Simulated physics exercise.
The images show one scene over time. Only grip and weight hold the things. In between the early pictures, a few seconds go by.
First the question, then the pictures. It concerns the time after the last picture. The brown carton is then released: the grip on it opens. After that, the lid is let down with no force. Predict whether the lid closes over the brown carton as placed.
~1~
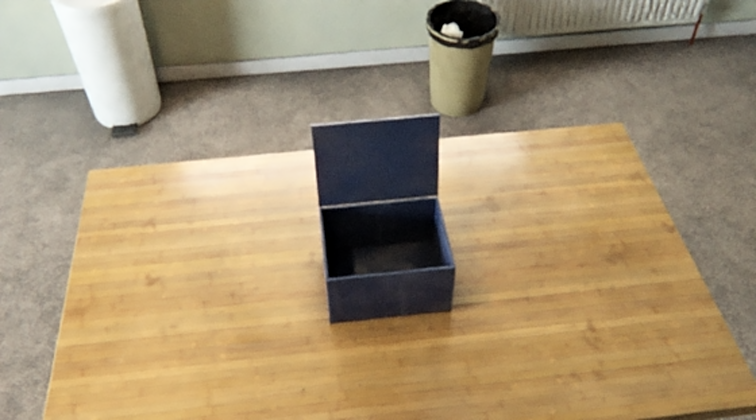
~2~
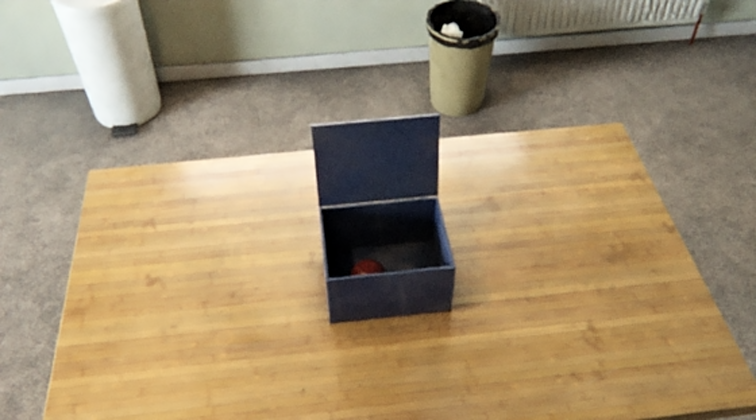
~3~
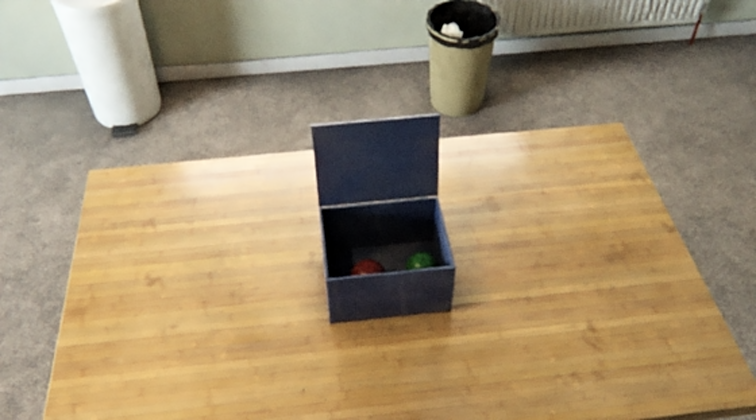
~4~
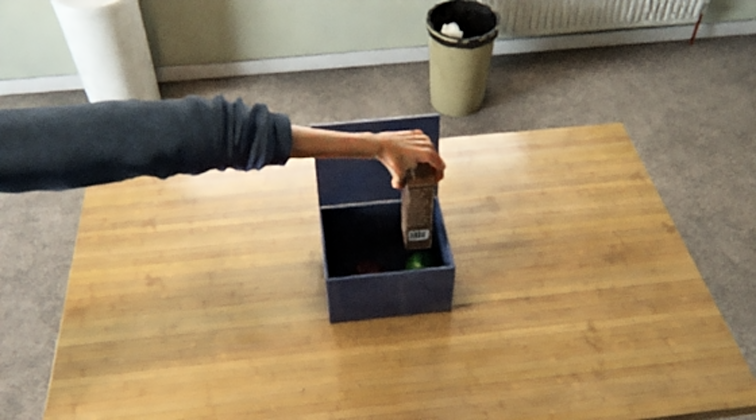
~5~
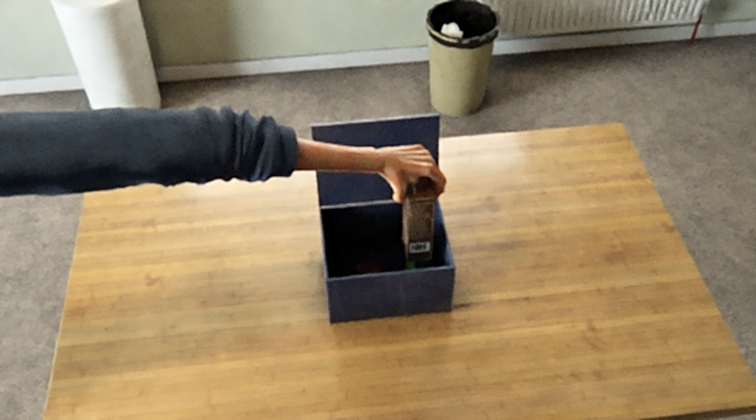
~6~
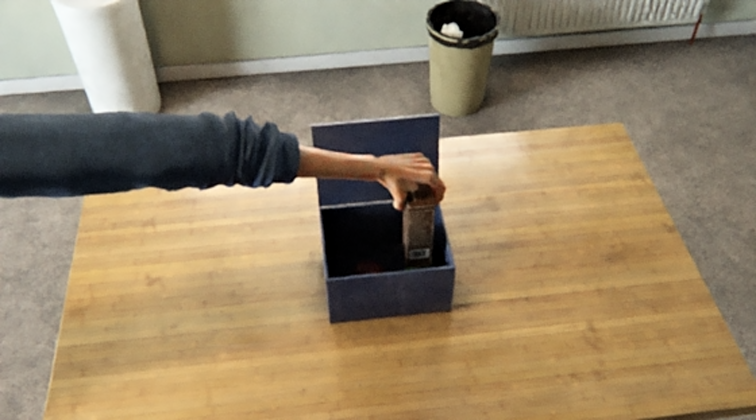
It closes.
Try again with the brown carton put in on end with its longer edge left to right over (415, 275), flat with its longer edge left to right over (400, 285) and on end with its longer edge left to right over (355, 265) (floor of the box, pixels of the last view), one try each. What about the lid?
First, it shuts; second, it shuts; third, it stays open.
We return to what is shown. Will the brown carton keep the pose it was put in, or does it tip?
Looking at the last picture, the brown carton sits at an angle.
Then, 0.50 s on from there, brown carton turned 64° from how it was put near (373, 241); green apple shifted a little.
Then, 1.10 s on from there, lid starting down; brown carton on its side near (383, 254); green apple shifted a little; red apple shifted a little.
Then, 1.60 s on from there, lid 57° above the rim; brown carton on its side near (383, 254); green apple shifted about its own width; red apple shifted a little.
Then, 1.90 s on from there, lid 17° above the rim; brown carton on its side near (383, 254); green apple shifted about its own width; red apple shifted a little.
In the end, lid shut; toppled in the box, brown carton; moved from the start, green apple; red apple unmoved. At the end, from the last picture's camera, brown carton near (383, 254).
